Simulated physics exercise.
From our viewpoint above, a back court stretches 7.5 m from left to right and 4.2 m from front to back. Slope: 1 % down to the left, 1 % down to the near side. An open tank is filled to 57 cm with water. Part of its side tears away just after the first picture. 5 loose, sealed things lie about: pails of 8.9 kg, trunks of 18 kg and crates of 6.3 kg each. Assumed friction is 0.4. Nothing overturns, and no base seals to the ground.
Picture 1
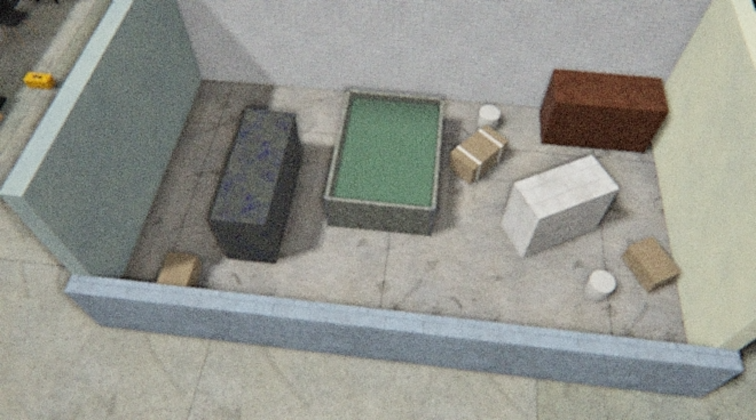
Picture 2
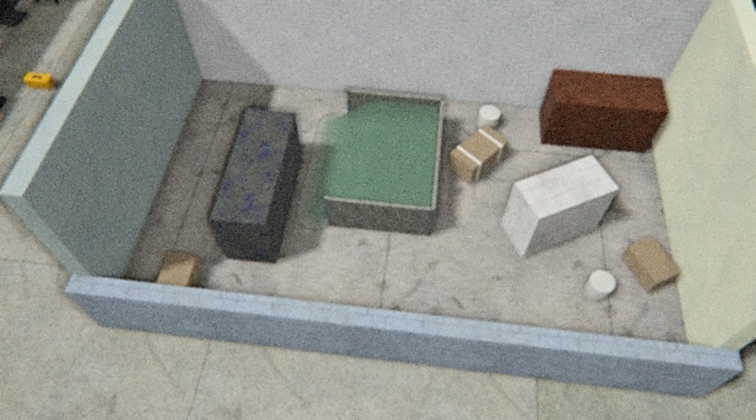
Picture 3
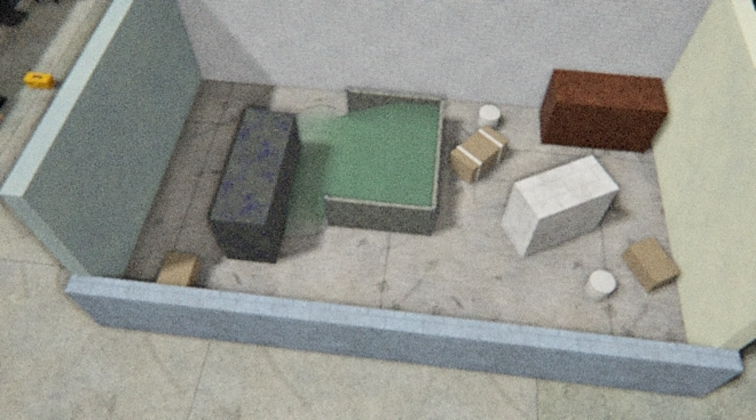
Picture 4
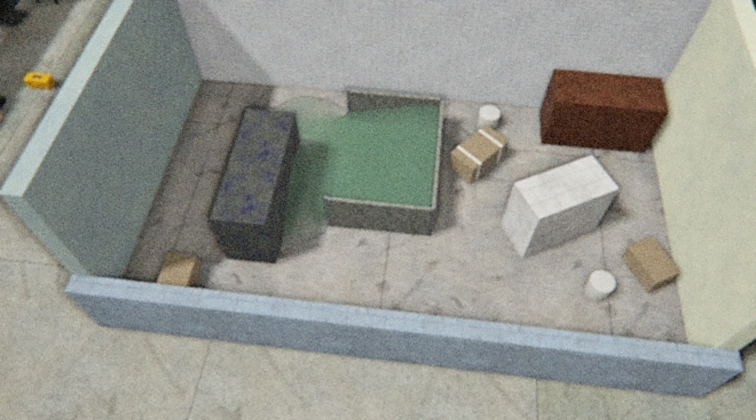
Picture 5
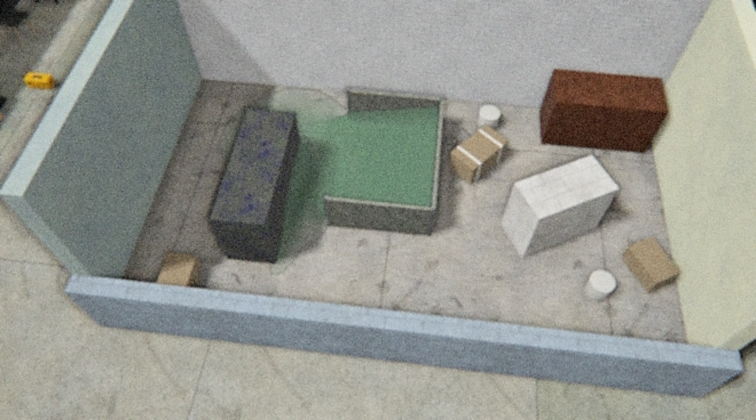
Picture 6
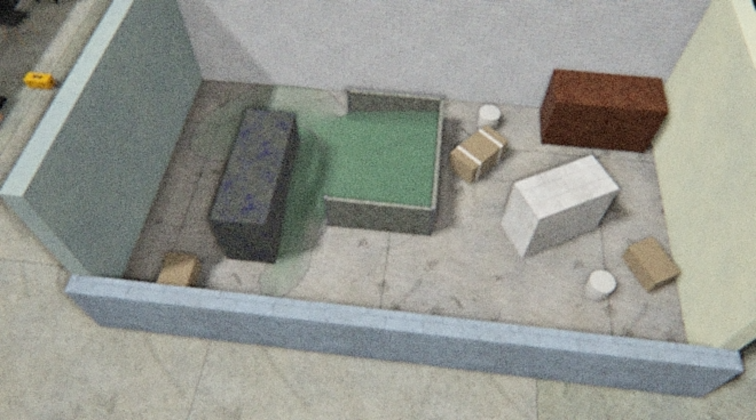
In a walled back court seen from above, an open tank of green water stands among dark, white and reddish-brown trunks, small crates and white pails. Its left side gives way, and water spreads across the floor to the dark trunk, then around its ends, while the objects stay in place.
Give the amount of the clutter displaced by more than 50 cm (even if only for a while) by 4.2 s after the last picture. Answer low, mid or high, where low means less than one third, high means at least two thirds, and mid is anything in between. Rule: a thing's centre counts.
Low.
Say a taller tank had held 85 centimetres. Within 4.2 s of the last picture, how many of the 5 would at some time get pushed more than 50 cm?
In that case 2 of them.
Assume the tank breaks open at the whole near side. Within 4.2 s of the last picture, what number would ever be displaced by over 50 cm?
The count would be 3.
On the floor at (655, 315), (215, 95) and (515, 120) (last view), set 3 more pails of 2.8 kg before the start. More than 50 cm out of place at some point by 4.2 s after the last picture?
So it's stays below, then gets above, then stays below.
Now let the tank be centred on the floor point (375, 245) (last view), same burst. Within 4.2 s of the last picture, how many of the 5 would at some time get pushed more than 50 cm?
Result: 1.
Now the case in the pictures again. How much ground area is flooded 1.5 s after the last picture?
Near 14 m2 in all.
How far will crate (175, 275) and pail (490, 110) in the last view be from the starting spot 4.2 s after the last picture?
In that order: 40 cm, 0 cm.
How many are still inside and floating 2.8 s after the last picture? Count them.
At that moment 1.
Then, 0.4 s after the last picture 0 of 5 are over 50 cm from their spots; 0 afloat.
Then, 1.5 s after the last picture 0 of 5 are over 50 cm from their spots; 0 afloat.
Then, 2.8 s after the last picture 0 of 5 are over 50 cm from their spots; 1 afloat.
Then, 4.2 s after the last picture 0 of 5 are over 50 cm from their spots, and 1 have been at some point; 1 afloat.
